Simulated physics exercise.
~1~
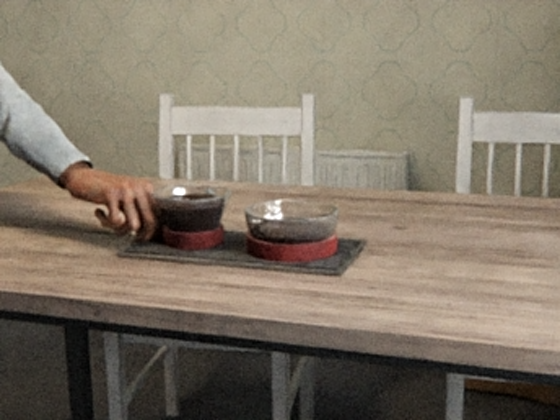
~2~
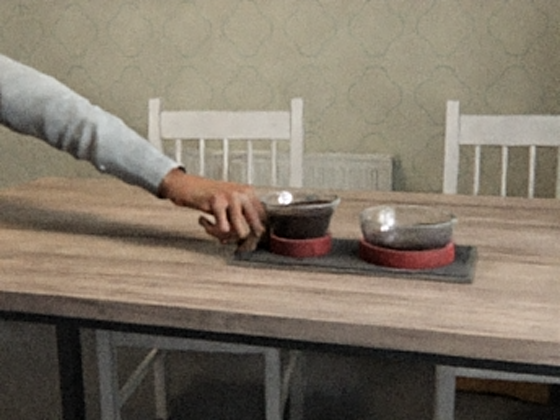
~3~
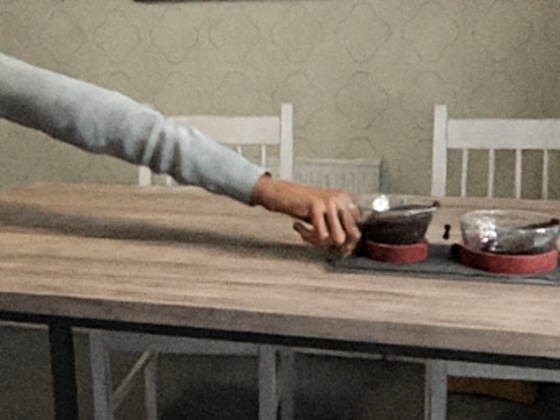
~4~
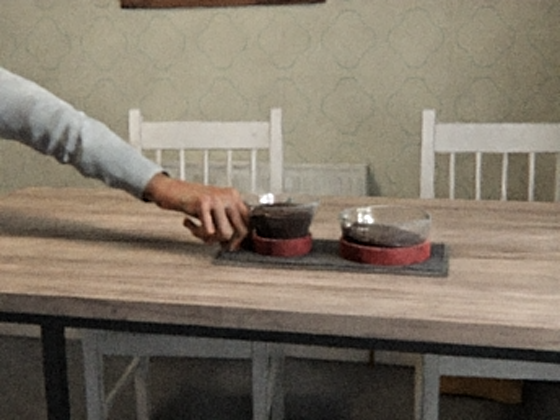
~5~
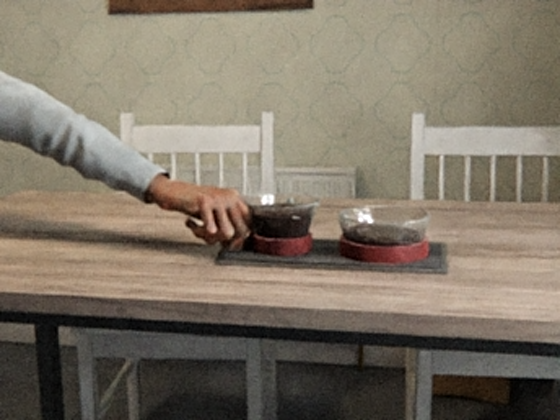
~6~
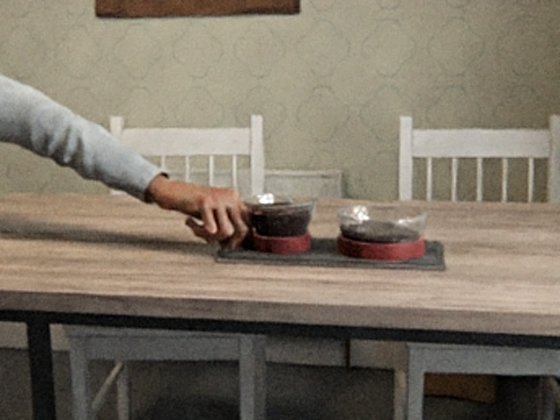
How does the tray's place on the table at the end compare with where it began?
The tray ends up farther to the right on the table than where it started.
